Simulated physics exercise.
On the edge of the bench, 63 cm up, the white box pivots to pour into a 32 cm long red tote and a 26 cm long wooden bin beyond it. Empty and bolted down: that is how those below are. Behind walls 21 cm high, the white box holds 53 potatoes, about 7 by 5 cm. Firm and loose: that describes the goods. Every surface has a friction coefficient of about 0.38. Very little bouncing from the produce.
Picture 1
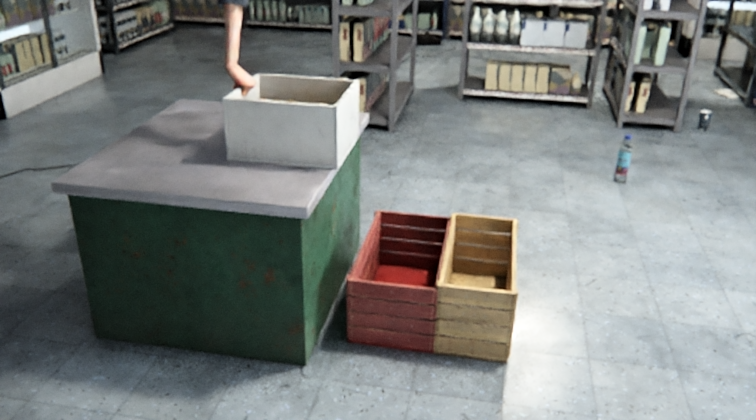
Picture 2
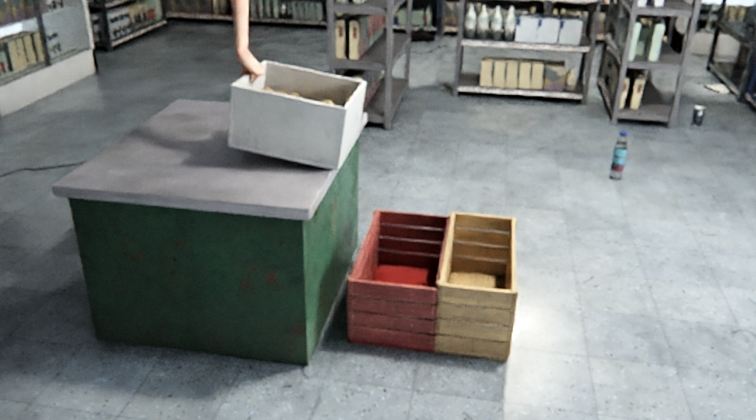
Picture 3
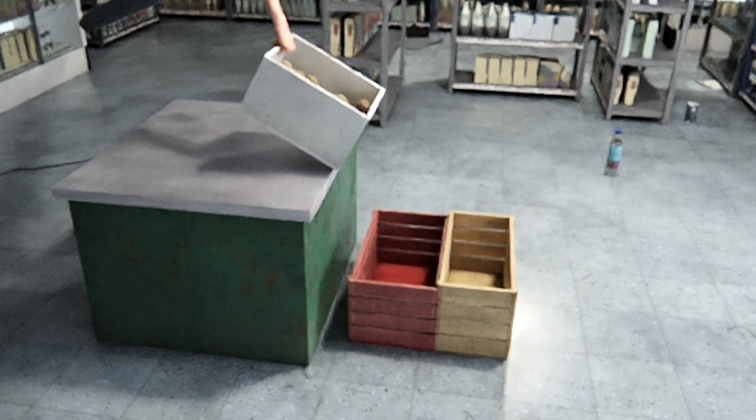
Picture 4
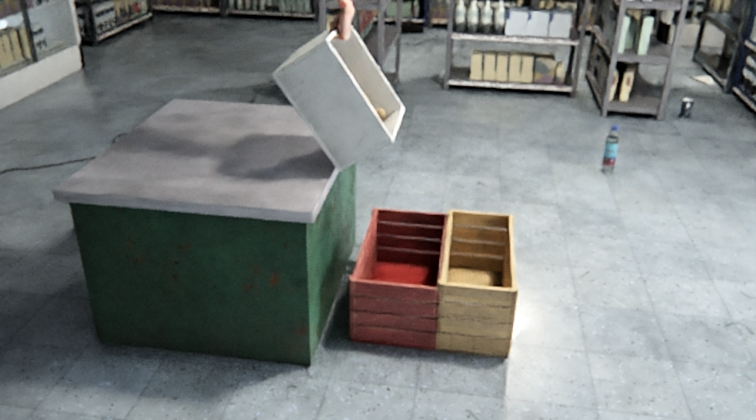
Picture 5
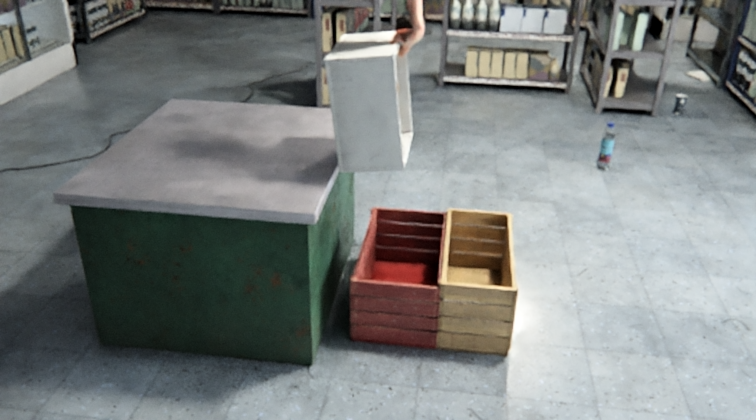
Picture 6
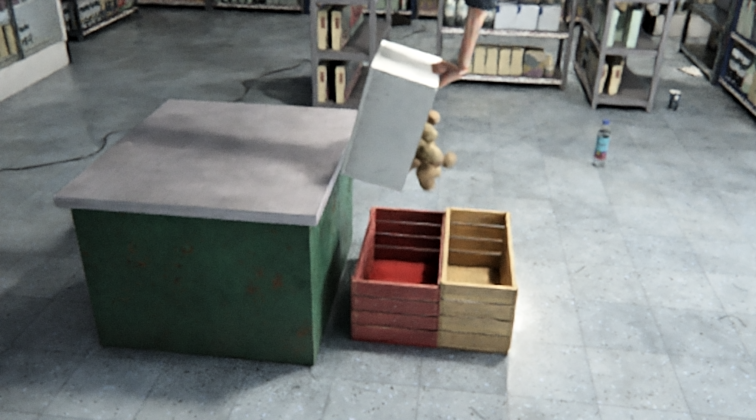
A hand tilted a white box up on the edge of a green bench, swinging it over toward the right until potatoes tumbled out above the red and yellow wooden crates on the floor.
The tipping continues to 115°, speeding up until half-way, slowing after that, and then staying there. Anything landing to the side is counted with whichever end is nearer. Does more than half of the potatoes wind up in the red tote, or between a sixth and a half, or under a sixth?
Between a sixth and a half does.
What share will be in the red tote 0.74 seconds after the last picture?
Close to 30 in a hundred.
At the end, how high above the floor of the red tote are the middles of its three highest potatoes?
Roughly 4 cm.
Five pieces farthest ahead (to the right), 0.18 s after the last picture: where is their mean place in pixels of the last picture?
The leading five average out near (490, 265).
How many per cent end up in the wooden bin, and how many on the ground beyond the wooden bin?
Around 65 per cent and 0 per cent, in that order.
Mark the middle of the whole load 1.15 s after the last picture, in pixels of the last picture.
Centre: Approx. (459, 298).
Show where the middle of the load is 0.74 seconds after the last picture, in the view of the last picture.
I'd say close to (456, 294).
Then, 0.18 s after the last picture, tilt 115°; 20 still in the white box, 2 in the red tote, 11 in the wooden bin and 20 in the air.
Then, 0.41 s after the last picture, tilt 115°; 7 still in the white box, 7 in the red tote, 27 in the wooden bin and 12 in the air.
Then, 0.74 s after the last picture, tilt 115°; 16 in the red tote, 34 in the wooden bin and 3 in the air.
Final count (1.15 s after the last picture), 19 in the red tote and 34 in the wooden bin. Asked share, 19 of 53, 36 per cent.
